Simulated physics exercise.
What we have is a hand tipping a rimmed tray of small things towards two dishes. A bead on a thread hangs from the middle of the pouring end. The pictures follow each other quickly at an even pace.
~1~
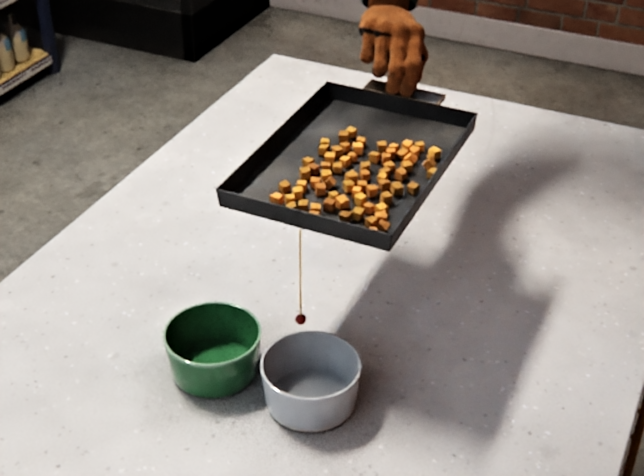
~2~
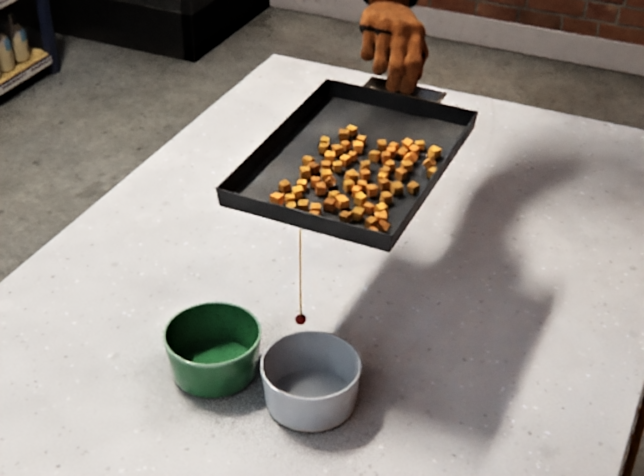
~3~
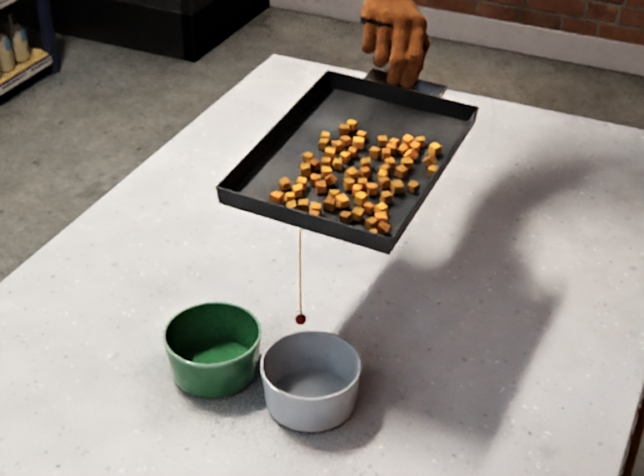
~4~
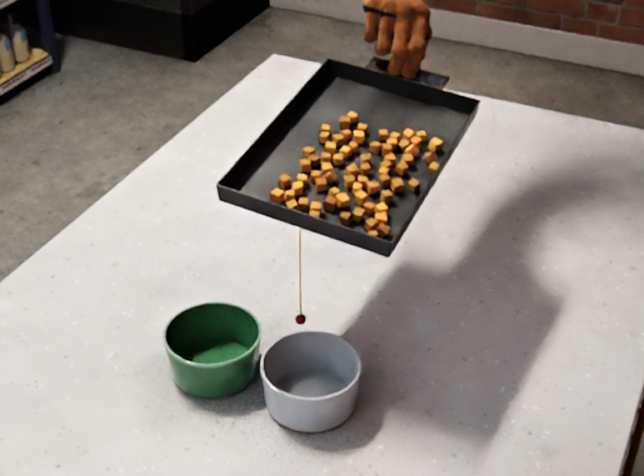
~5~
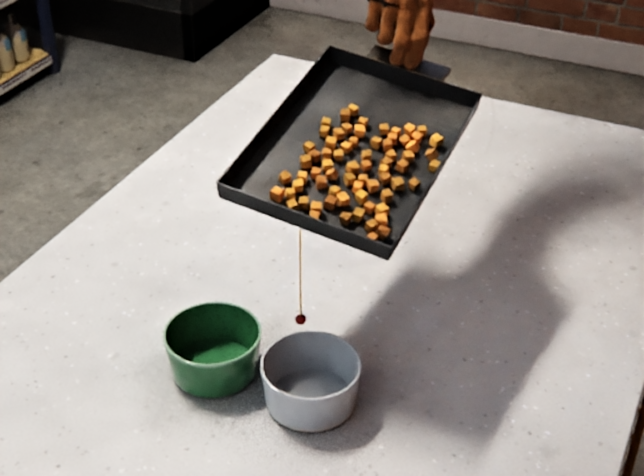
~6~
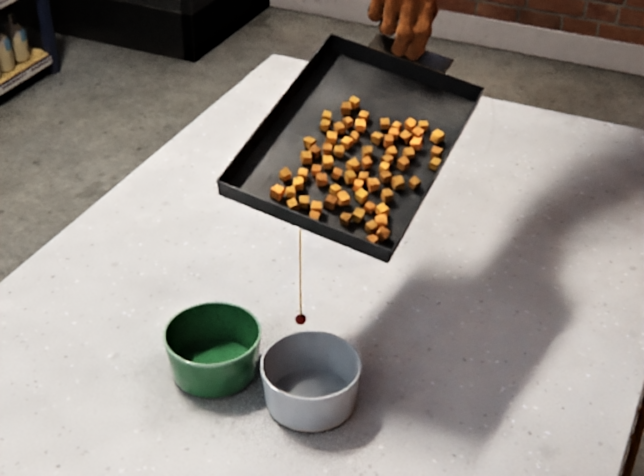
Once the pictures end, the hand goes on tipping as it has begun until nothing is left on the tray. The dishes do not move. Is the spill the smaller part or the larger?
Caught overall: Only the smaller part.
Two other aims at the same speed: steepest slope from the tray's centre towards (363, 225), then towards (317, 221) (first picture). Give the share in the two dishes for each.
Roughly 30 per cent, and 50 per cent.
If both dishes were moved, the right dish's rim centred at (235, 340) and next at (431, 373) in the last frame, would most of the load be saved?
First below a half, then the larger part.
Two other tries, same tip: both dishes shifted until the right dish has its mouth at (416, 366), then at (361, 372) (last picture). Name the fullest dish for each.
The first try: The right dish. The second: The right dish.
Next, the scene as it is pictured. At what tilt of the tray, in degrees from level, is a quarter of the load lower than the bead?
Roughly 115°.
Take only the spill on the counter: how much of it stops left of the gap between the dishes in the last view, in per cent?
About 0 per cent.
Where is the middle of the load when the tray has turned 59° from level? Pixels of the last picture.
At about (378, 208).
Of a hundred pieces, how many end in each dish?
About: Left dish 0, right dish 20 per cent.
Soon after the last picture, tray tipped steeply; all on the tray.
A little later, tray tipped right over; all on the tray.
Later still, tray tipped past a quarter turn; about a quarter in the right dish; most outside both.
At rest, tray tipped past a quarter turn; about a quarter in the right dish; none in the left dish; most outside both.
